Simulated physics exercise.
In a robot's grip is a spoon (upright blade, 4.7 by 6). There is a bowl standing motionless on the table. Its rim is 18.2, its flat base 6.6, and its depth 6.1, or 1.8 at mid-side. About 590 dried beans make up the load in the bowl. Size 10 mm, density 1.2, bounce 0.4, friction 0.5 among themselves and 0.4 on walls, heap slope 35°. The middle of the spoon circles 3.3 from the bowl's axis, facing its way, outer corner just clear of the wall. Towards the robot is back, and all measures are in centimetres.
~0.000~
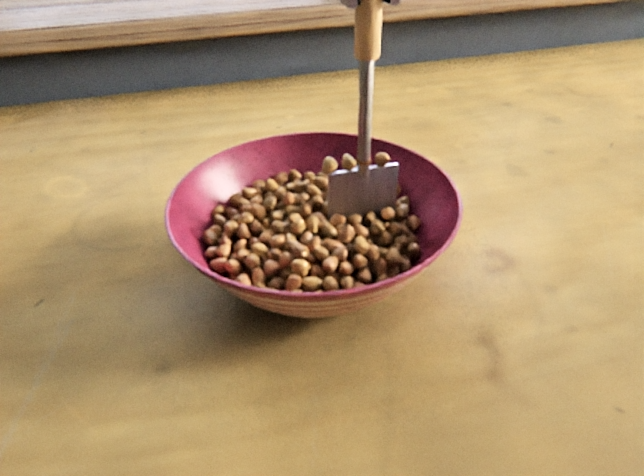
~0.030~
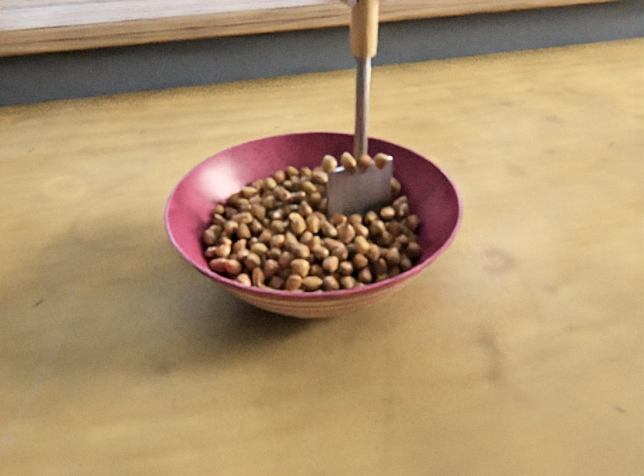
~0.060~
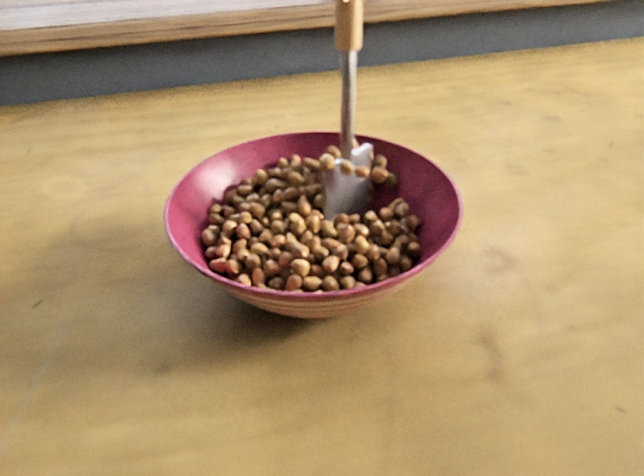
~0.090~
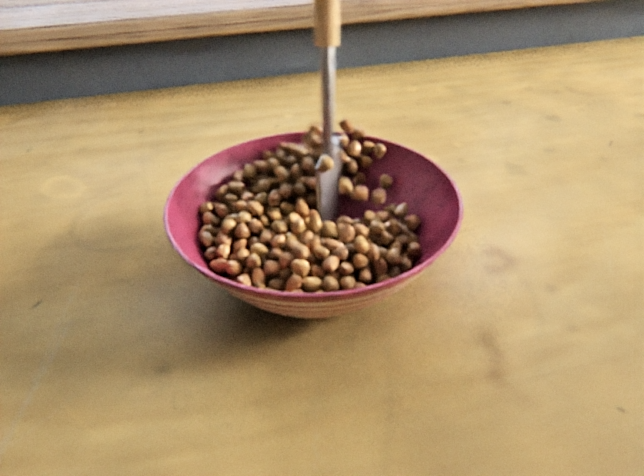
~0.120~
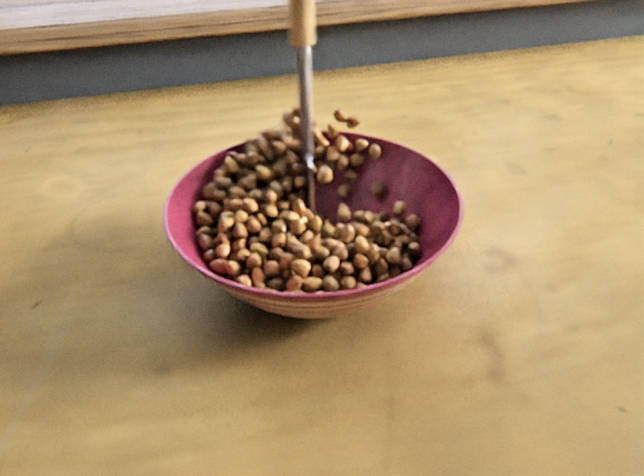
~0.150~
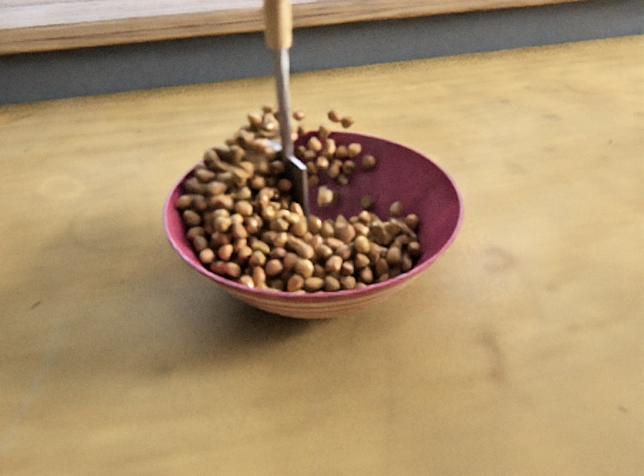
To begin with, a flat metal blade on a wooden handle stands upright among brown beans toward the back of a pink bowl on a table. It then sweeps left while turning edge-on, pushing the beans into a rising heap at the back left, with several lifting above the rim.
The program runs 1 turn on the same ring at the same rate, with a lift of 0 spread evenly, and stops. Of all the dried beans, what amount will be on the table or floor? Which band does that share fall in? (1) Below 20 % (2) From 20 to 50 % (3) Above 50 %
Option 2: From 20 to 50 %.
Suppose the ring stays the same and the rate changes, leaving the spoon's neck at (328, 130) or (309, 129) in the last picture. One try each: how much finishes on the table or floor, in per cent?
Some 10 and 15 per cent respectively.
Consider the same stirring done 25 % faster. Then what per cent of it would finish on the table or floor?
Near 40 in a hundred, it would be.
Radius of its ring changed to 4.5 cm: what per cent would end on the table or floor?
Then about 35 per cent.
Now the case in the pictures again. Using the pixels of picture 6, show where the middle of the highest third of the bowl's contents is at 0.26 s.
About pixel (251, 245).
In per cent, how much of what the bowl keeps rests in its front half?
Close to 40 in a hundred.
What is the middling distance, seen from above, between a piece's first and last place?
Something near 7 cm, measured level.
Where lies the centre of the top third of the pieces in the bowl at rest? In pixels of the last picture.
It is centred near (354, 191).
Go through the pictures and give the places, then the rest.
In the first picture, spoon neck at (364, 147), 0° round; upper third of the load around (307, 223), from x 210 to 415, top at y 160; 590 in the bowl.
In the second picture, spoon neck at (361, 143), 9° round; upper third of the load around (309, 217), from x 210 to 415, top at y 160.
In the third picture, spoon neck at (347, 135), 33° round; upper third of the load around (309, 203), from x 210 to 415, top at y 145.
In the fourth picture, spoon neck at (328, 130), 58° round; upper third of the load around (296, 194), from x 205 to 415, top at y 125.
In the fifth picture, spoon neck at (306, 130), 83° round; upper third of the load around (277, 187), from x 200 to 415, top at y 110; 588 in the bowl, 2 in flight or on the tool.
In the sixth picture, spoon neck at (285, 133), 108° round; upper third of the load around (255, 186), from x 185 to 415, top at y 105; 584 in the bowl, 6 in flight or on the tool.
By 0.26 s, 202° round, highest piece 10 above the table; 543 in the bowl, 13 on the table or floor, 34 in flight or on the tool.
By 0.38 s, 296° round, highest piece 9 above the table; 482 in the bowl, 63 on the table or floor, 45 in flight or on the tool.
By 0.63 s, 0° round, highest piece 6 above the table; 431 in the bowl, 157 on the table or floor, 2 in flight or on the tool.
By 1.33 s, 0° round, highest piece 6 above the table; 431 in the bowl, 159 on the table or floor.
Final count, 431 in the bowl, 159 on the table or floor. That is 27 % on the table or floor.
